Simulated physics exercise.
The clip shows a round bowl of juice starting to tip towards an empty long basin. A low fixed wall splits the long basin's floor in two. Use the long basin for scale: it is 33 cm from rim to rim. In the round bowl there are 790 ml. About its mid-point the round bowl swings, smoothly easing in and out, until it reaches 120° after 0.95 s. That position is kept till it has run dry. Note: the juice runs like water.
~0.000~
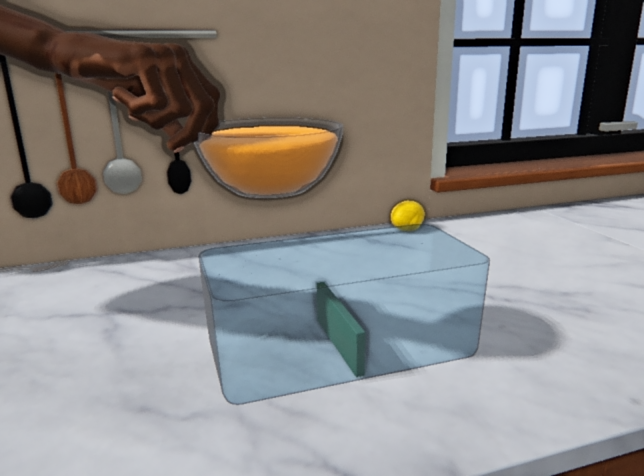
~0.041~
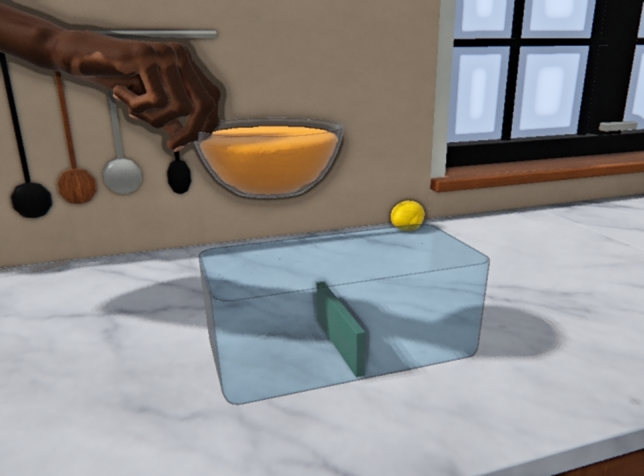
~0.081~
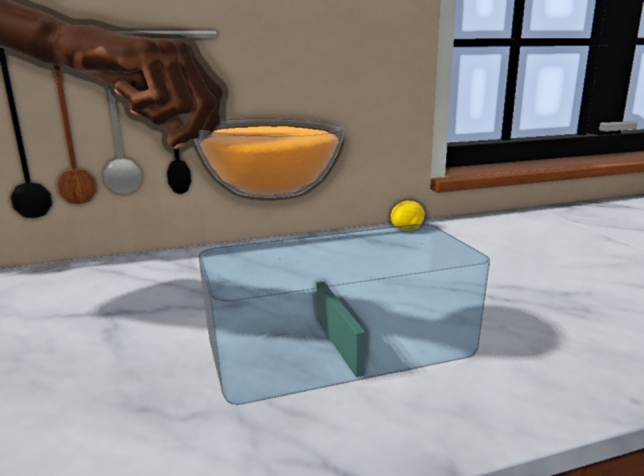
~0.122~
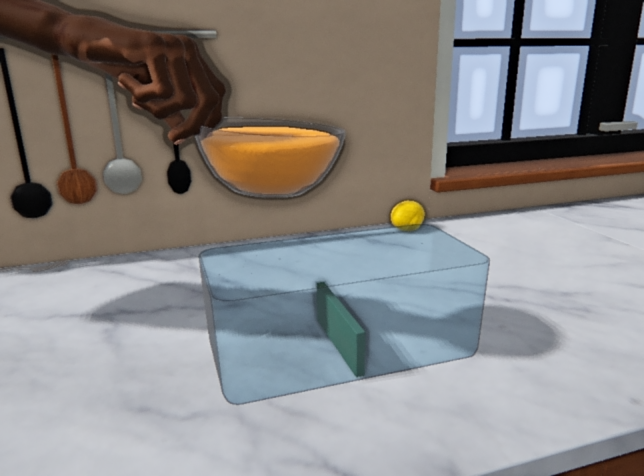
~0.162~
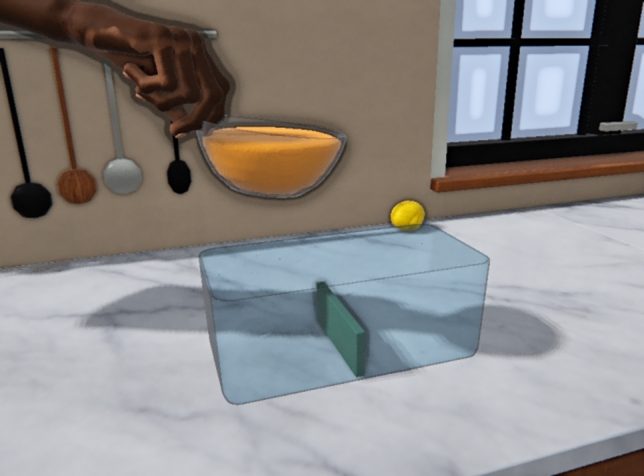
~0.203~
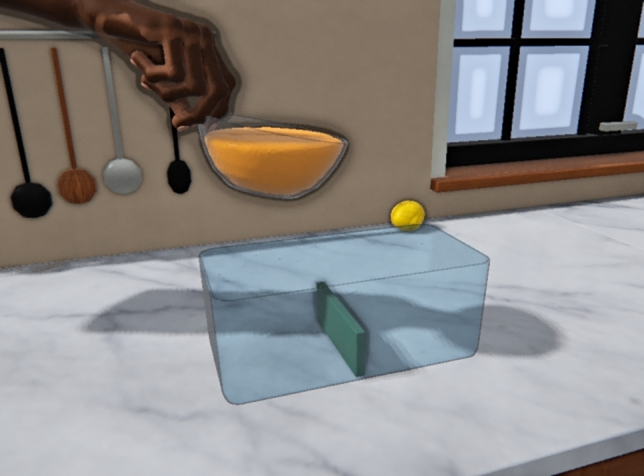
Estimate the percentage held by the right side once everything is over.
I would say 88 per cent.
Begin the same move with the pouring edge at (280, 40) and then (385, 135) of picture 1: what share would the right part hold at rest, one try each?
In order, 65 and 95 per cent.
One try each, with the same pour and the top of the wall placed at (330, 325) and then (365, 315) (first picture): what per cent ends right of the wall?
I'd say 85 percent on the first go, 65 percent on the next.
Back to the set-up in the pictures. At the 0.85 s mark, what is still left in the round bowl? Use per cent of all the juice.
0 per cent or thereabouts.
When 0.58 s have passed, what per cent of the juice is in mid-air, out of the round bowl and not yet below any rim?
Some 40 % is the figure.
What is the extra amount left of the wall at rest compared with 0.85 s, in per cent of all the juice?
Some 0 per cent.
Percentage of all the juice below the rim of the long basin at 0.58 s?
I'd put it near 36 percent.
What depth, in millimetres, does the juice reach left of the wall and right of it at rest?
Left about 4 mm, right about 28 mm.
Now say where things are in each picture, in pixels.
Tilt 0°; pouring edge (338, 125); surface from (197, 140) to (333, 132); the long basin's rim runs from (205, 275) to (459, 242); the wall's top is at (339, 306), in the first picture.
Tilt 1°; pouring edge (338, 125); surface from (197, 140) to (333, 133), in the second picture.
Tilt 2°; pouring edge (339, 127); surface from (198, 139) to (333, 133), in the third picture.
Tilt 5°; pouring edge (340, 131); surface from (199, 138) to (335, 135), in the fourth picture.
Tilt 8°; pouring edge (341, 135); surface from (202, 137) to (336, 137), in the fifth picture.
Tilt 13°; pouring edge (342, 141); surface from (204, 136) to (338, 137), in the sixth picture.
Then, 0.58 s in, the tilt is 80° and 23 per cent is still to pour, 0 is left of the wall and 37 right of it.
Then, 0.85 s in, the tilt is 117° and 0 per cent is still to pour, 11 is left of the wall and 88 right of it.
Then, 1.14 s in, the tilt is 120° and 0 per cent is still to pour, 11 is left of the wall and 88 right of it.
Then, 1.45 s in, the tilt is 120° and 0 per cent is still to pour, 11 is left of the wall and 88 right of it.
Finally, 11 per cent lies left of the wall, 88 right of it and 0 outside.
